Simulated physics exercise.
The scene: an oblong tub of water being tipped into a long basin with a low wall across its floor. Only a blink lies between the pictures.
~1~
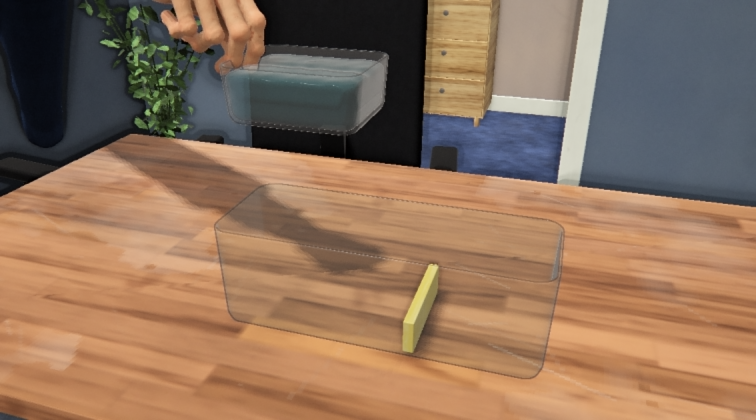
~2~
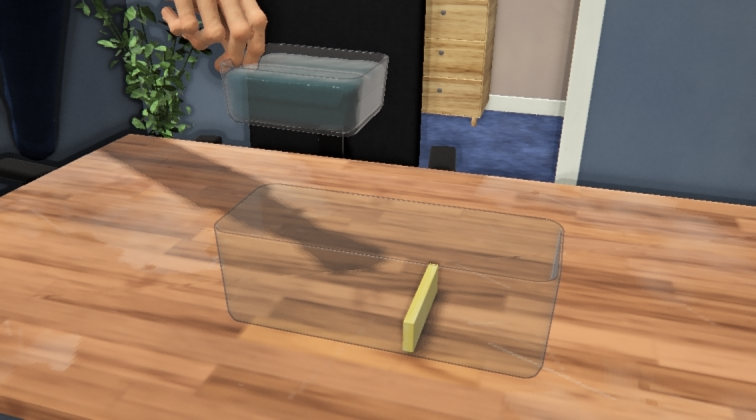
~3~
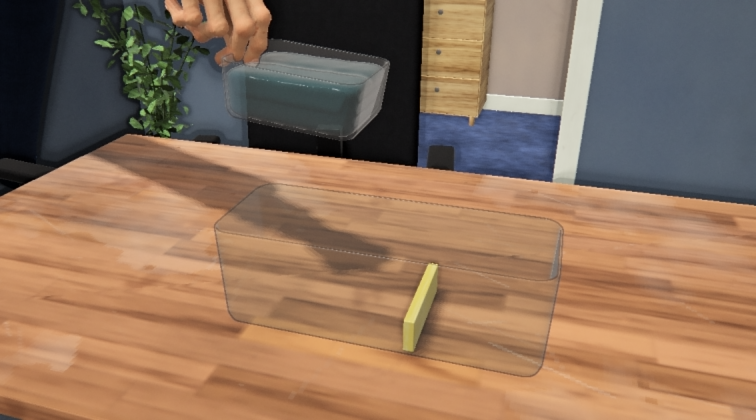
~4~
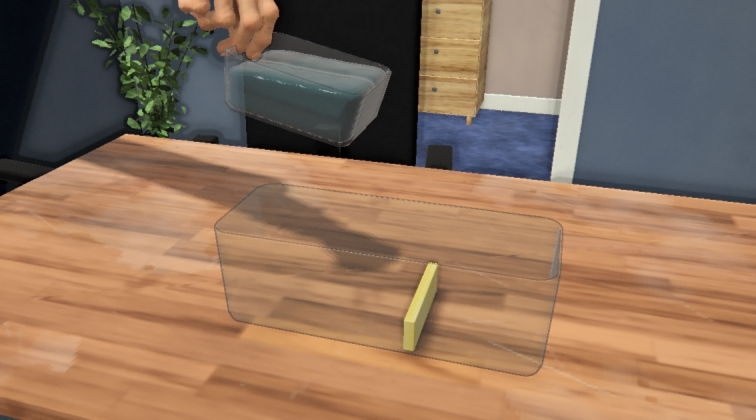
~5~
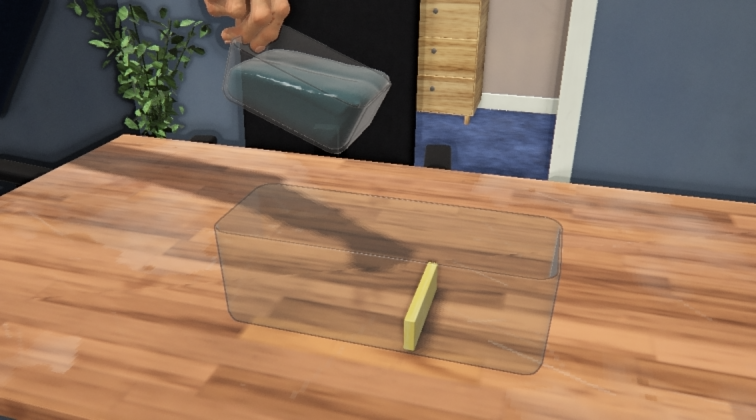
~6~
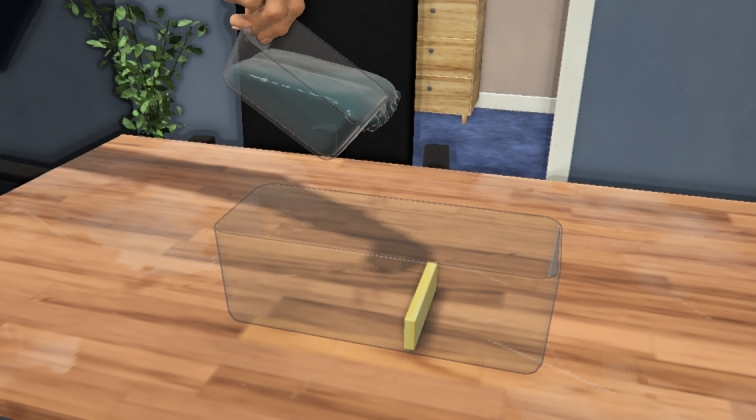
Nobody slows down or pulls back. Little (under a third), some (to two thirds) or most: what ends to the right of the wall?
In the end from a third to two thirds is right of the wall.
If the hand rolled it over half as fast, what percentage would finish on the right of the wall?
Close to 60 per cent.
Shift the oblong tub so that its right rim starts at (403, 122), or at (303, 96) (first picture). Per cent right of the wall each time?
In turn 55 and 10 in a hundred.
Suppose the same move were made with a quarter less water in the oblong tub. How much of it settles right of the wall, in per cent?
Close to 40 per cent.
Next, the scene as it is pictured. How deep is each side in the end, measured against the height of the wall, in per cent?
Left about 30, right about 50.
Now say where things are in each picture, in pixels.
In the first picture, it leans 0°; its right rim is at (375, 67); the water meets the walls at (249, 63) and (374, 74); the long basin's rim runs from (239, 206) to (561, 253); the wall's top is at (422, 293).
In the second picture, it leans 2°; its right rim is at (375, 69); the water meets the walls at (249, 62) and (375, 74).
In the third picture, it leans 6°; its right rim is at (376, 75); the water meets the walls at (249, 60) and (375, 77).
In the fourth picture, it leans 13°; its right rim is at (378, 84); the water meets the walls at (251, 59) and (378, 80).
In the fifth picture, it leans 23°; its right rim is at (378, 97); the water meets the walls at (251, 59) and (378, 88); 4 per cent is over the edge.
In the sixth picture, it leans 34°; its right rim is at (376, 111); the water meets the walls at (249, 58) and (365, 92); 11 per cent is over the edge.
A moment on, the oblong tub is tipped on its side and 7 per cent is still to pour, 11 is left of the wall and 38 right of it.
Next, the oblong tub is tipped right over and 0 per cent is still to pour, 36 is left of the wall and 48 right of it.
Then the oblong tub is tipped right over and 0 per cent is still to pour, 41 is left of the wall and 47 right of it.
Later the oblong tub is tipped right over and 0 per cent is still to pour, 42 is left of the wall and 47 right of it.
Finally, 42 per cent lies left of the wall, 47 right of it and 11 outside.
